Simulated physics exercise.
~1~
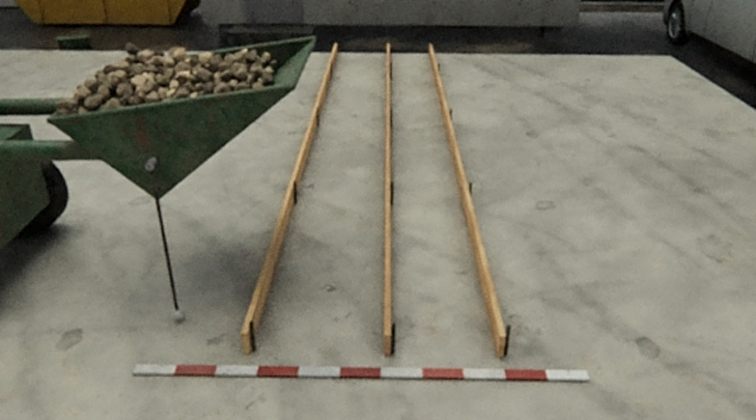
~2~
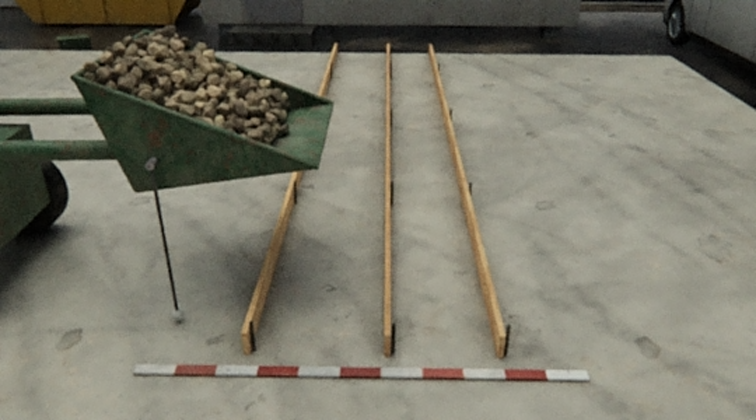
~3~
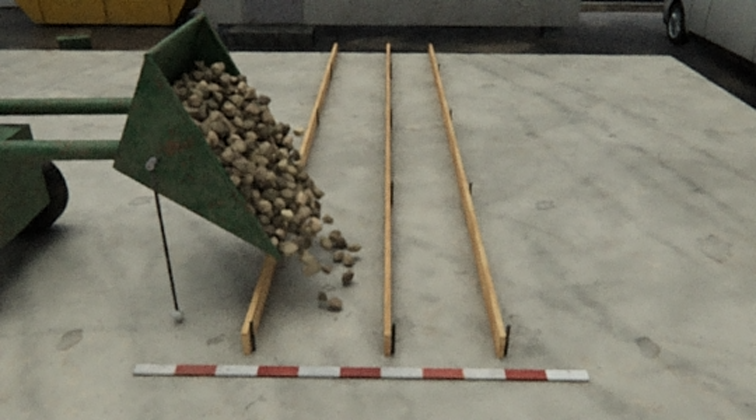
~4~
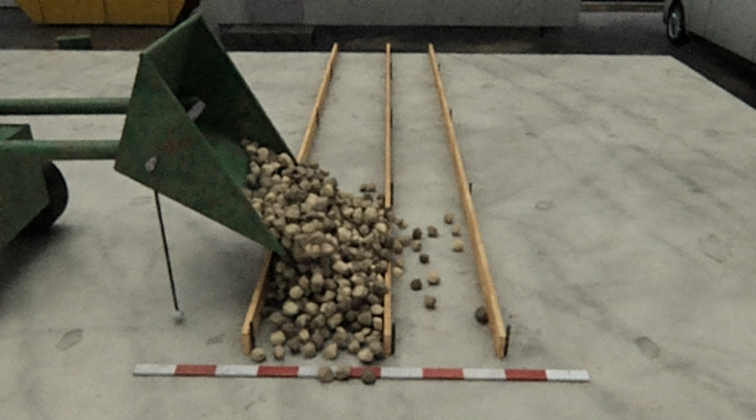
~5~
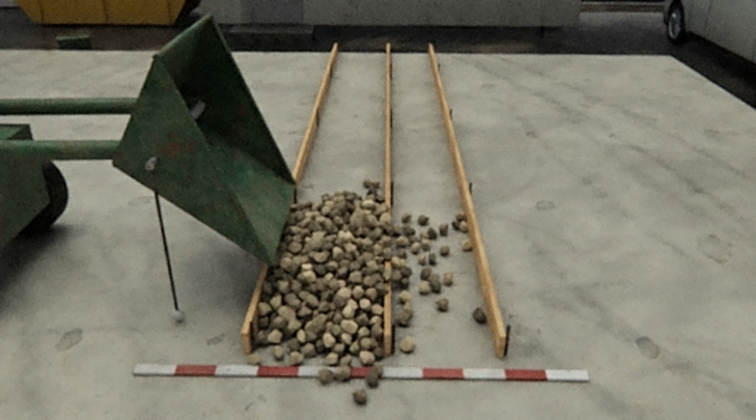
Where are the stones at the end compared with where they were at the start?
At the start the stones were piled in the raised green bucket at the upper left. By the end they lay lower down and further right on the floor, mostly between the left and middle planks.
